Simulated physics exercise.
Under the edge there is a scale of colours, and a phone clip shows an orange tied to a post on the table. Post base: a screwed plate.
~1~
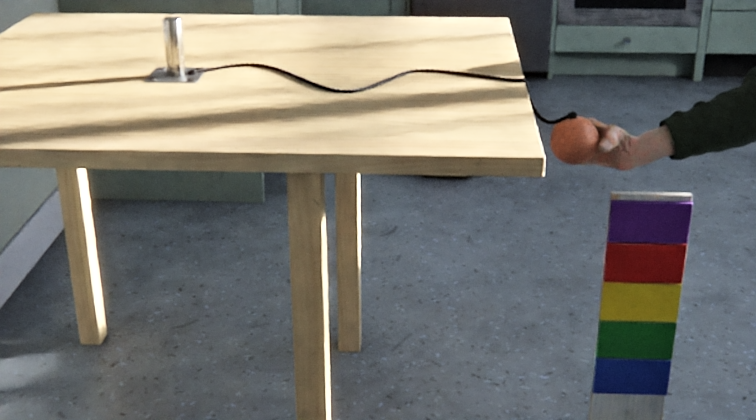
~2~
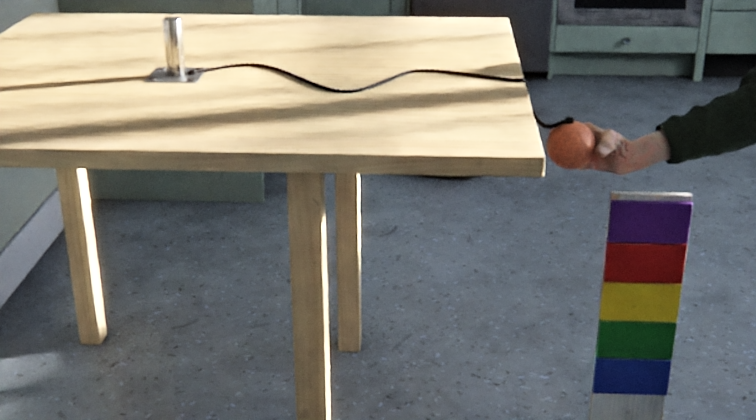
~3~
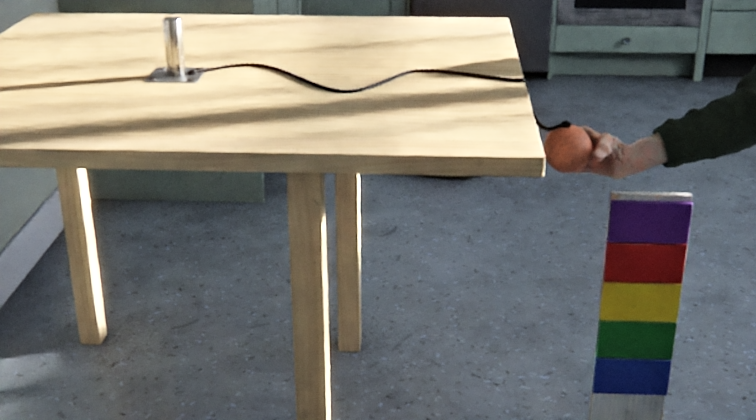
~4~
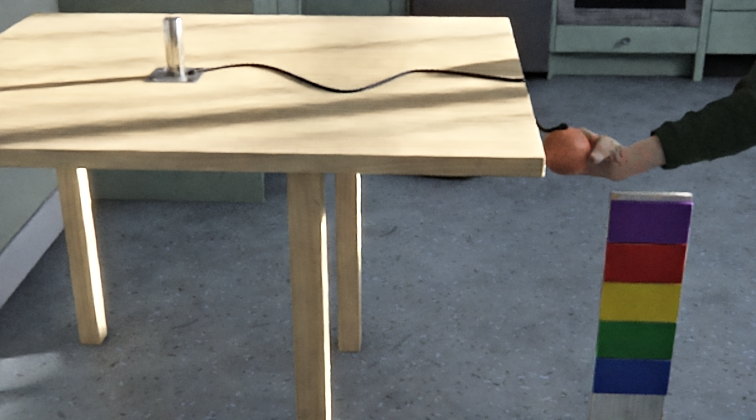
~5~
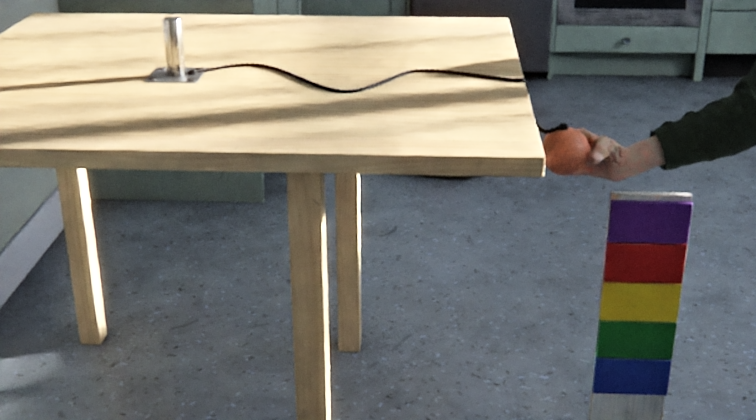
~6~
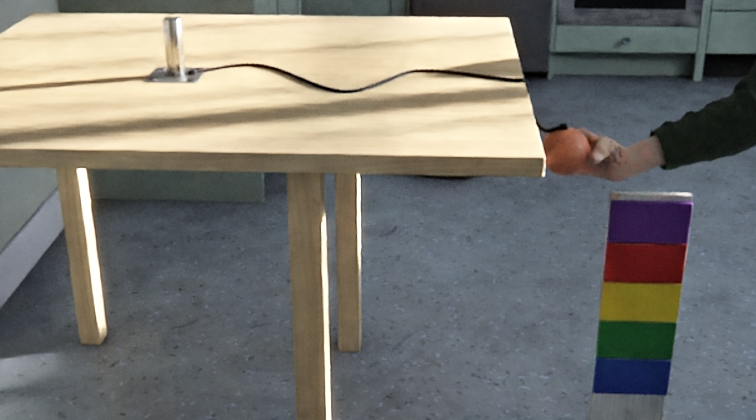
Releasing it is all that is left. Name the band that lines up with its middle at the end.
It lines up with red.
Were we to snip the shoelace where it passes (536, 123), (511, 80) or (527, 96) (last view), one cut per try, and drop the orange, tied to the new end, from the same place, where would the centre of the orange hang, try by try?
In turn, (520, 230) for the first, (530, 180) for the second and (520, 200) for the third.
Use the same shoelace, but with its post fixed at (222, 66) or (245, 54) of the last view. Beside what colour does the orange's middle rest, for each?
Yellow; yellow.
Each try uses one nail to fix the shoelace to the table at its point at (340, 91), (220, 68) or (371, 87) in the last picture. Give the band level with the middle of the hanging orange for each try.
Note: Try 1 purple; try 2 red; try 3 purple.
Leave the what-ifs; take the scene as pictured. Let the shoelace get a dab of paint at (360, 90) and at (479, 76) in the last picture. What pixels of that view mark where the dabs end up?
The first finishes about (412, 79) and the second about (525, 124).
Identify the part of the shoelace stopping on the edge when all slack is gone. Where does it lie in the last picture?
Approximately at (445, 72) in the final frame.
Soon after, orange near (514, 234); level with purple.
After that, orange near (509, 256); level with red.
In the end, orange near (522, 259); level with red. The shoelace holds its middle at red.
